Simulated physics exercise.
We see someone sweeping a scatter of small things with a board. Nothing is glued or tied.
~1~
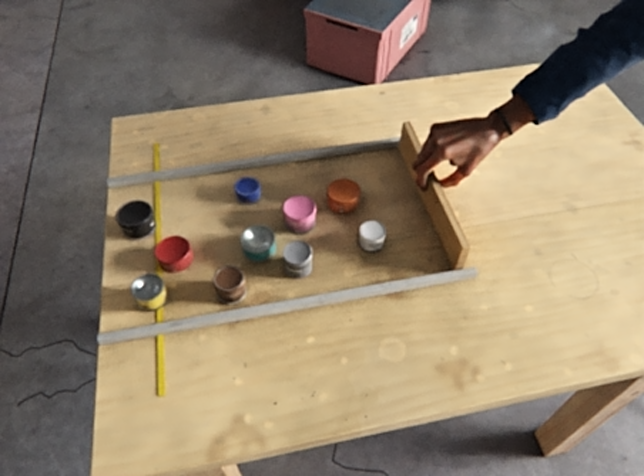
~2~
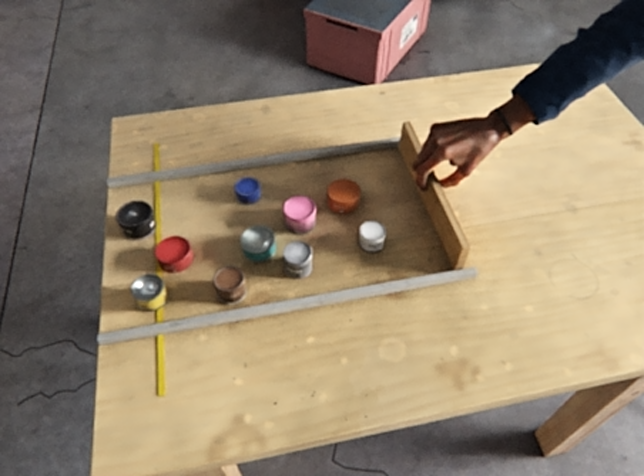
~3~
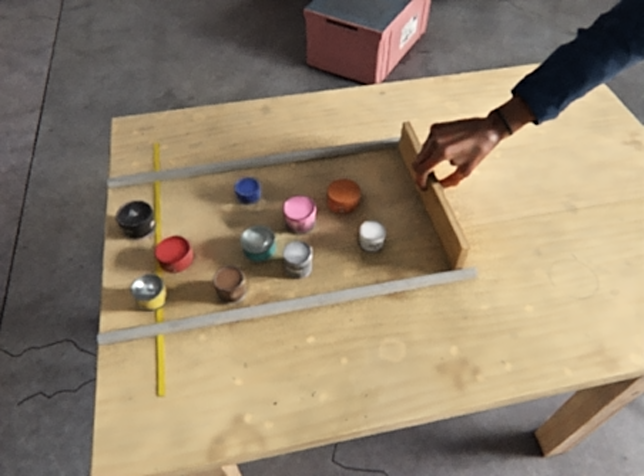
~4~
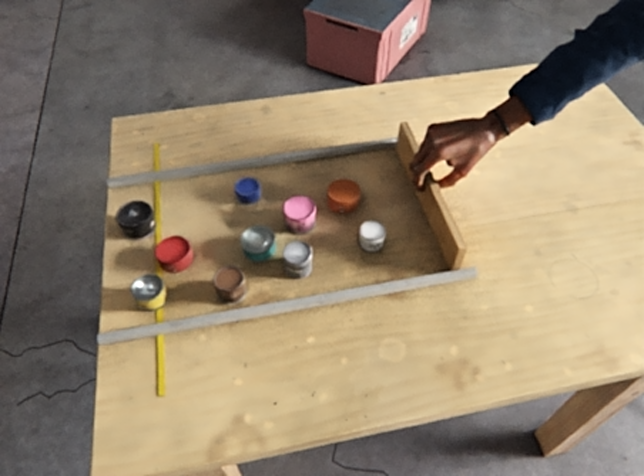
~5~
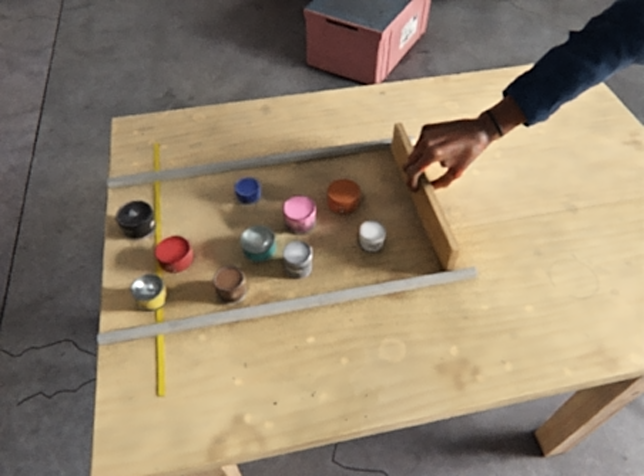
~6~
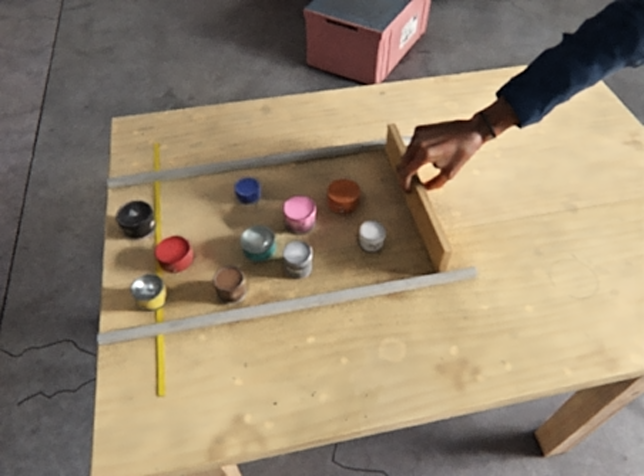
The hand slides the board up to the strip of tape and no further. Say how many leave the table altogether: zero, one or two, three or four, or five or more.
Here the number that fall off is one or two.
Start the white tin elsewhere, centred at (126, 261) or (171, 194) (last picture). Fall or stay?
The white tin goes over; holds on.
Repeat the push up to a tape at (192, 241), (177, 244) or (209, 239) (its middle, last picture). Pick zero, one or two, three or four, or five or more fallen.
Taking them in turn, none at all; zero; not one.
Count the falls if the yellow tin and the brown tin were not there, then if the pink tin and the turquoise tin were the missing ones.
The counts: 1 and 0.
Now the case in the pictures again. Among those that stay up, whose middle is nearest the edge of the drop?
The black tin.
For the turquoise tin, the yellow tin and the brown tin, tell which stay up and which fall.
The turquoise tin holds on, the yellow tin falls, the brown tin stays on.
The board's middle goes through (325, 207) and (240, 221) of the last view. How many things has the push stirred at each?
At the one place 3, at the other 8.
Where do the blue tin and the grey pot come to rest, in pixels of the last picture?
The blue tin stops around (144, 201); the grey pot around (142, 299).
Soon after, none off yet; black tin at rest near (137, 220); yellow tin at rest near (150, 293); red tub at rest near (174, 254).
In the end, the number that fall off is one or two; gone, red tub and yellow tin.
